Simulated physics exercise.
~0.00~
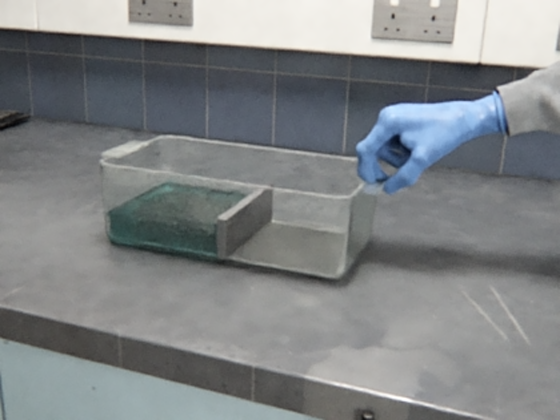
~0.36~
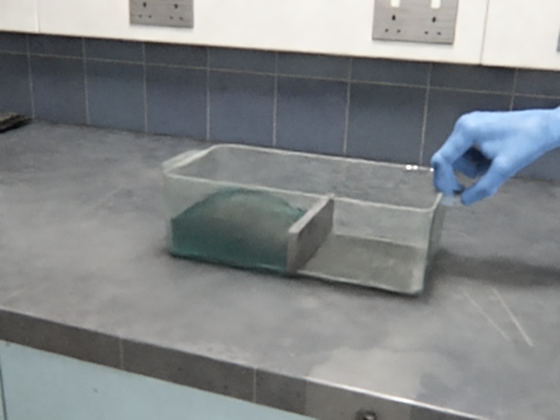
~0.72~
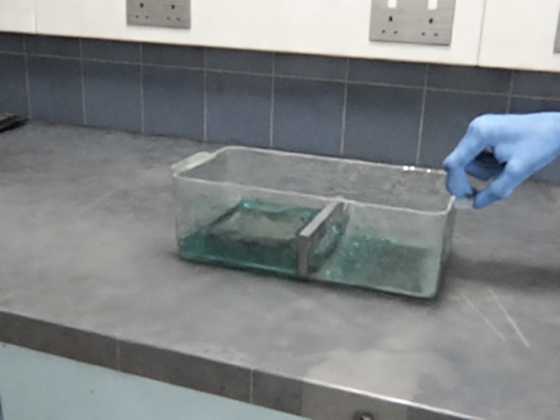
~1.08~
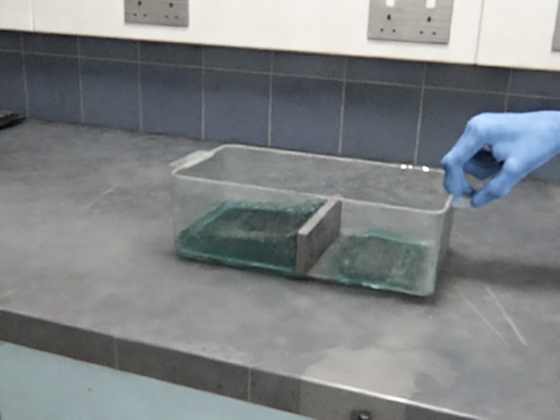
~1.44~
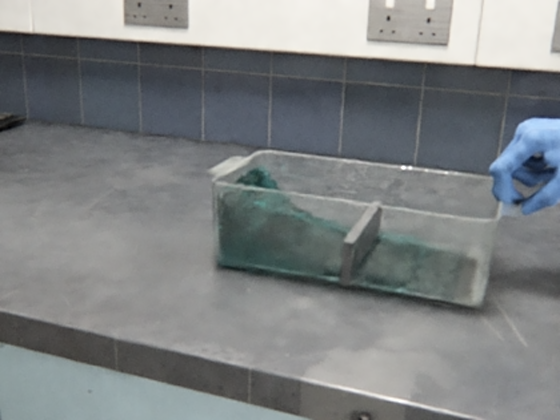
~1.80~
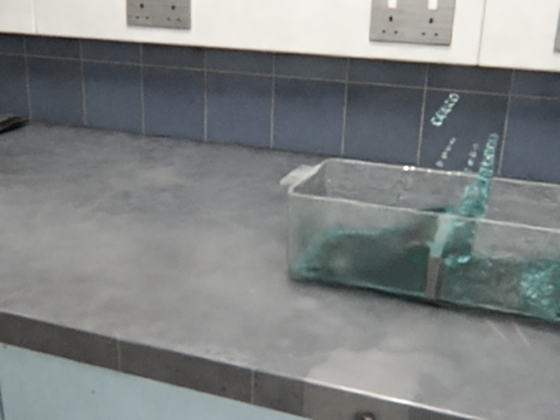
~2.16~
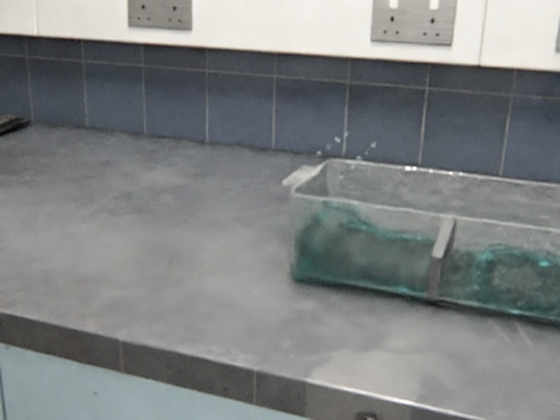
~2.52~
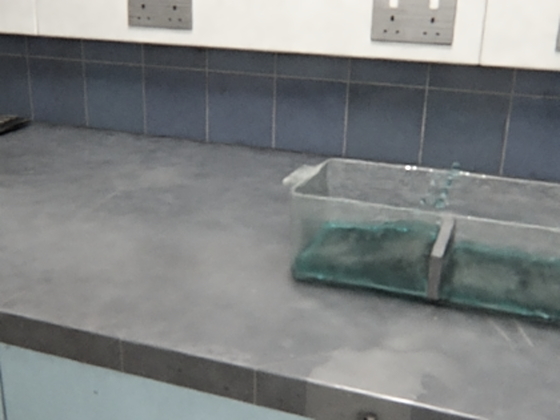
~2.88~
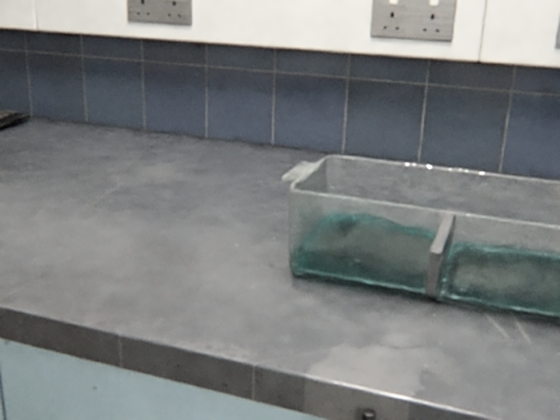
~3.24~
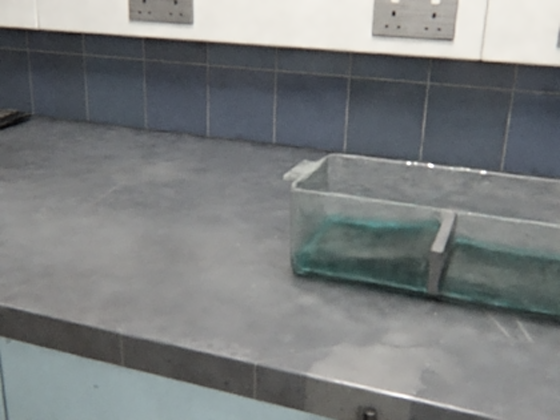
A clear oblong tub with a grey upright divider slides across a grey worktop, seen from the front and slightly above, with blue tiles and wall sockets behind. Teal water fills the left part while the right part starts dry. A blue-gloved hand at the right end pulls the tub rightward, and some water passes into the right part before the tub pauses. The hand pulls again, farther, leaving view as the water surges and droplets fly above the rim. The tub stops partly out of view, and the water settles with teal on both sides of the divider.
